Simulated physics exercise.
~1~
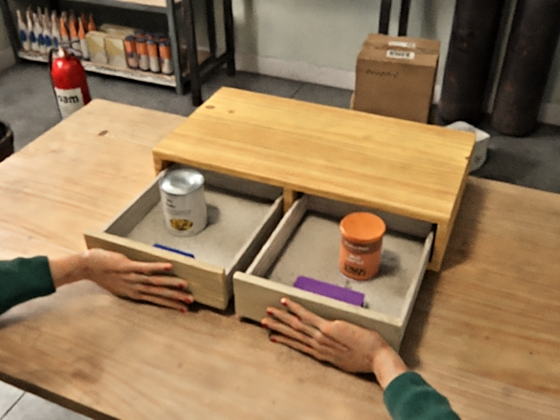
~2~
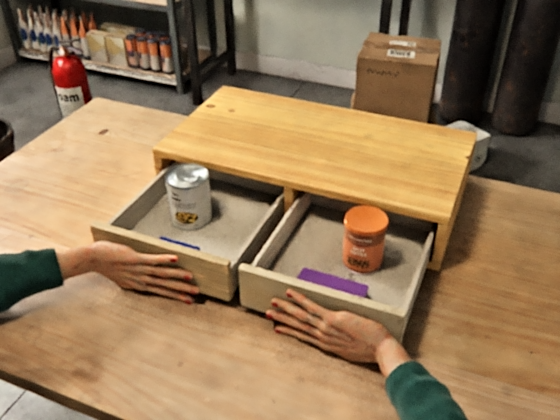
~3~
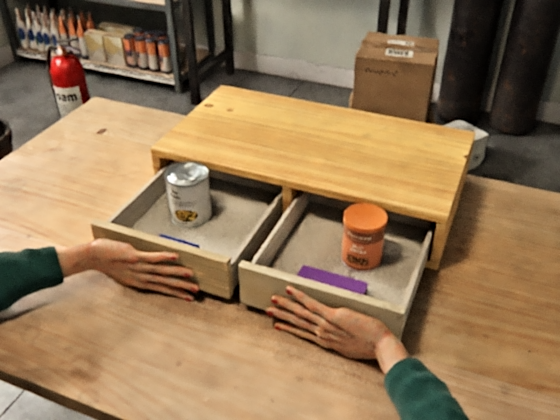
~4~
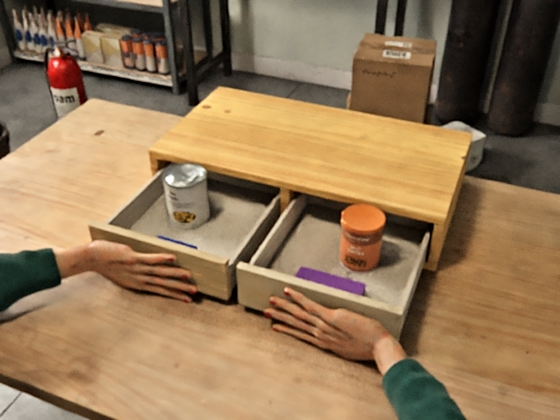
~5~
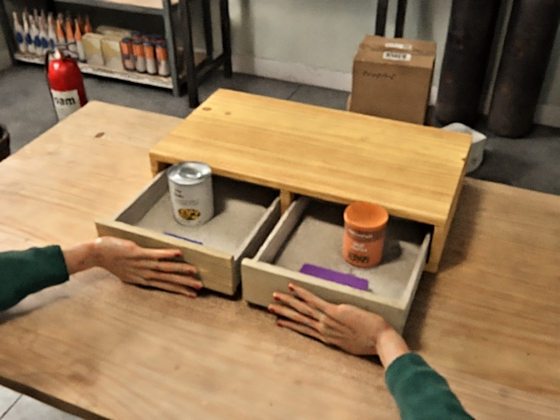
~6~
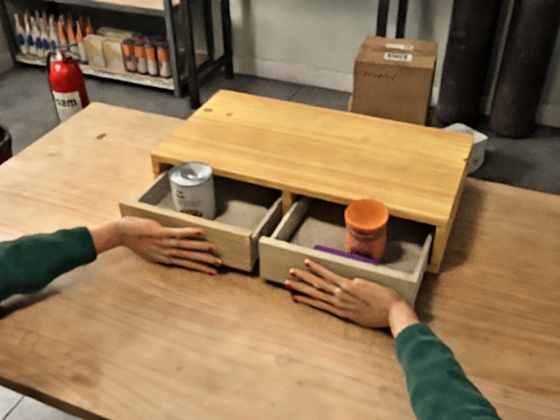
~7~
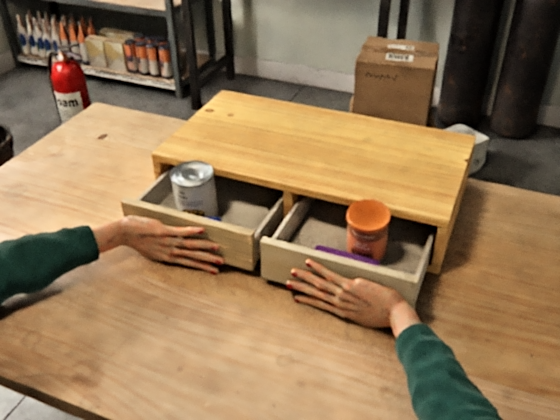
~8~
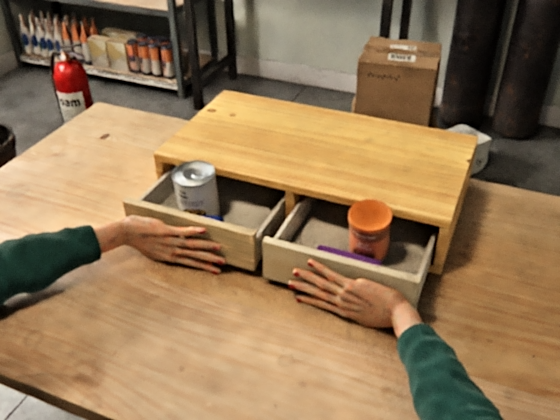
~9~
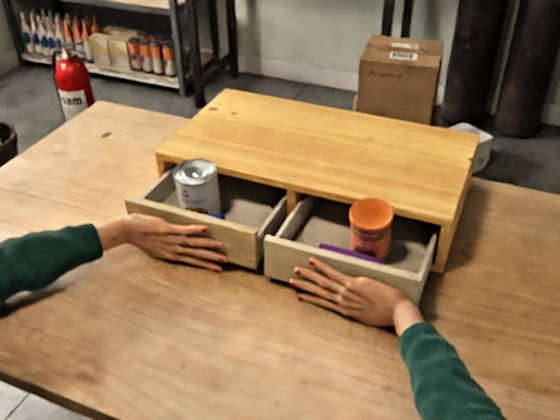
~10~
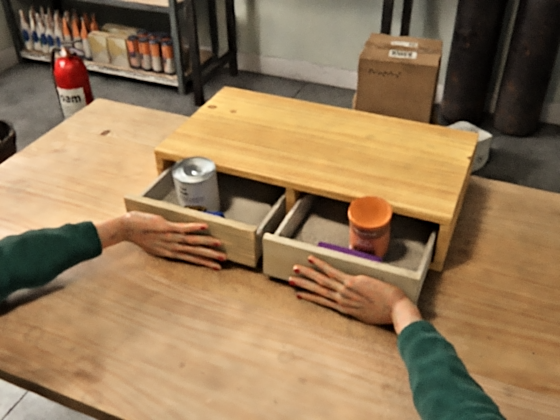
Two open drawers holding cans being pushed partway into a low wooden chest by two hands, both remaining ajar.
